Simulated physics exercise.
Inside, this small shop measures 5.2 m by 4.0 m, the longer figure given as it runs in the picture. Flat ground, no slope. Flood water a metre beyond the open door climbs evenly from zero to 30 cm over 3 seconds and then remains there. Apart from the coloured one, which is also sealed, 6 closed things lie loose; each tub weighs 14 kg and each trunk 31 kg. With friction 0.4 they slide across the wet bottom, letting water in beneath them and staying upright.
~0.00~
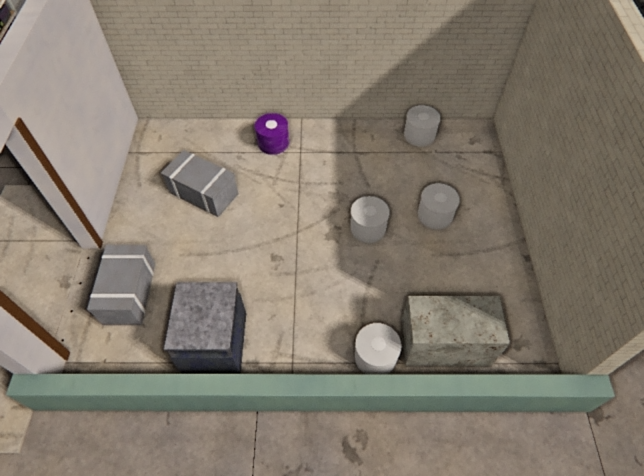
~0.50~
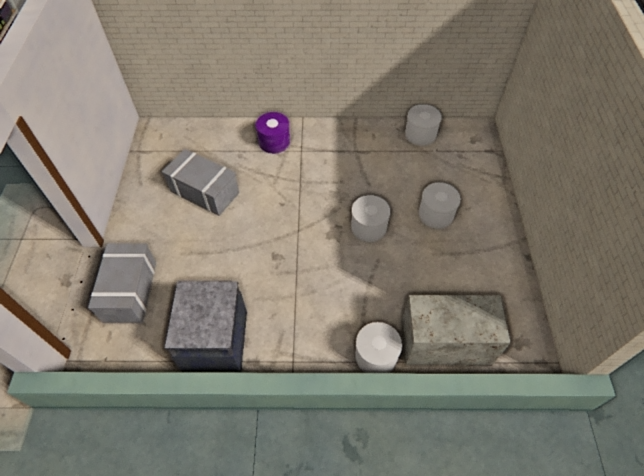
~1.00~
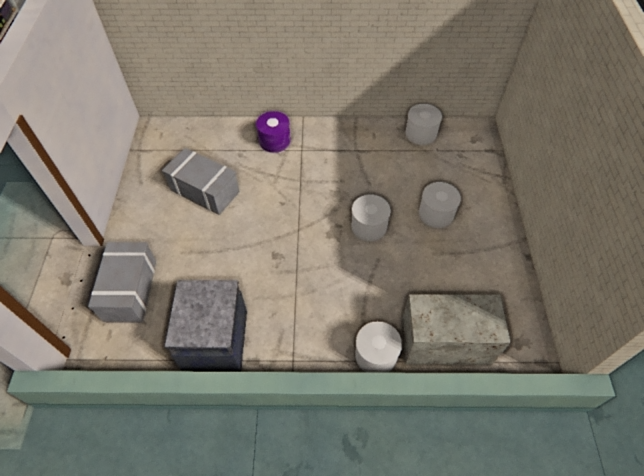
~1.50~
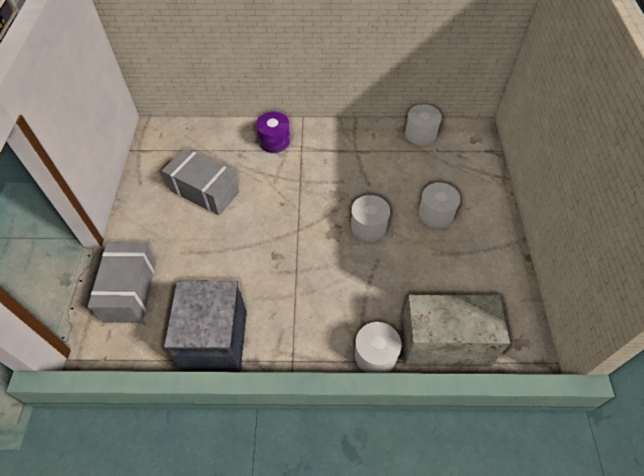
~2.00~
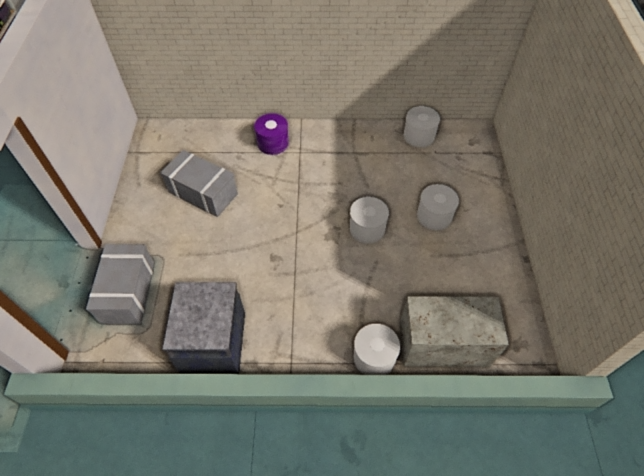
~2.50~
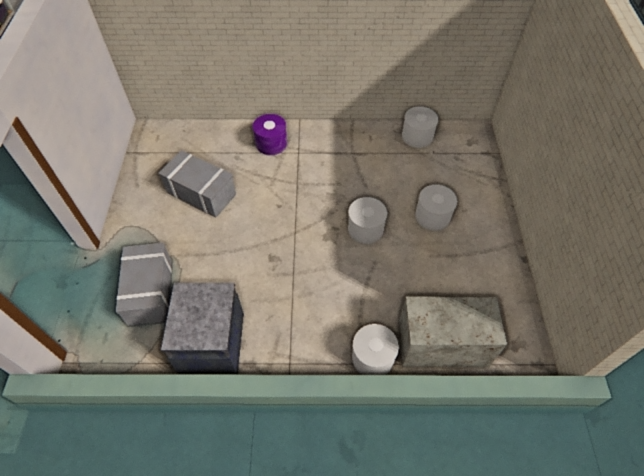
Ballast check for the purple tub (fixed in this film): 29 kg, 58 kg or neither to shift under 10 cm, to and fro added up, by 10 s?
The heavier weight is unnecessary.
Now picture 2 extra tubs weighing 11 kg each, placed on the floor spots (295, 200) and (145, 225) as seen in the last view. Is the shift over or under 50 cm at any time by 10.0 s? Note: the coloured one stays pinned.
Those two come out over the line and inside the line, in that order.
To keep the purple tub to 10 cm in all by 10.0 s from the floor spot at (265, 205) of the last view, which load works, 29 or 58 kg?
Result: Heavy passes, light fails.
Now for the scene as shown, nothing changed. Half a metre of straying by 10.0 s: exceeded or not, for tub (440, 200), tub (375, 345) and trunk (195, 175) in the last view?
Taking them in order: Beyond the mark, within the mark and within the mark.
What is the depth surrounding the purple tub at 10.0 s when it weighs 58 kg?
Close to 7 cm deep.
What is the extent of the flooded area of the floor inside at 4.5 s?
Near 10.0 m2 in all.
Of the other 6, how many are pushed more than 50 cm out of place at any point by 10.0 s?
It works out to 4.
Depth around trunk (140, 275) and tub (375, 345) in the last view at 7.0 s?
About 7 and 8 cm.
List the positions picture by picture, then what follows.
In the first picture, the purple tub at (271, 125), on the bottom; 0.0 m2 under water; 0 of 7 have shifted.
In the second picture, the purple tub at (272, 124) rests on the ground; water covers 0.0 m2; 0 of 7 have shifted.
In the third picture, the purple tub at (273, 123) rests on the ground; water covers 0.0 m2; 0 of 7 have shifted.
In the fourth picture, the purple tub at (273, 123) rests on the ground; 0.0 m2 under water; 0 of 7 have shifted.
In the fifth picture, the purple tub at (271, 125) rests on the ground; water covers 0.4 m2; 0 of 7 have shifted.
In the sixth picture, the purple tub at (269, 125), on the bottom; 1.1 m2 under water; 1 of 7 have shifted.
After 3.5 s the purple tub would be 0 cm from its start with 29 kg and 0 cm from its start with 58 kg; 0 cm of water round it then.
After 4.5 s the purple tub would be 0 cm from its start with 29 kg and 0 cm from its start with 58 kg; 0 cm of water round it then.
After 7.0 s the purple tub would be 0 cm from its start with 29 kg and 0 cm from its start with 58 kg; 3 cm of water round it then.
After 10.0 s the purple tub would be 0 cm from its start with 29 kg and 0 cm from its start with 58 kg; 7 cm of water round it then.
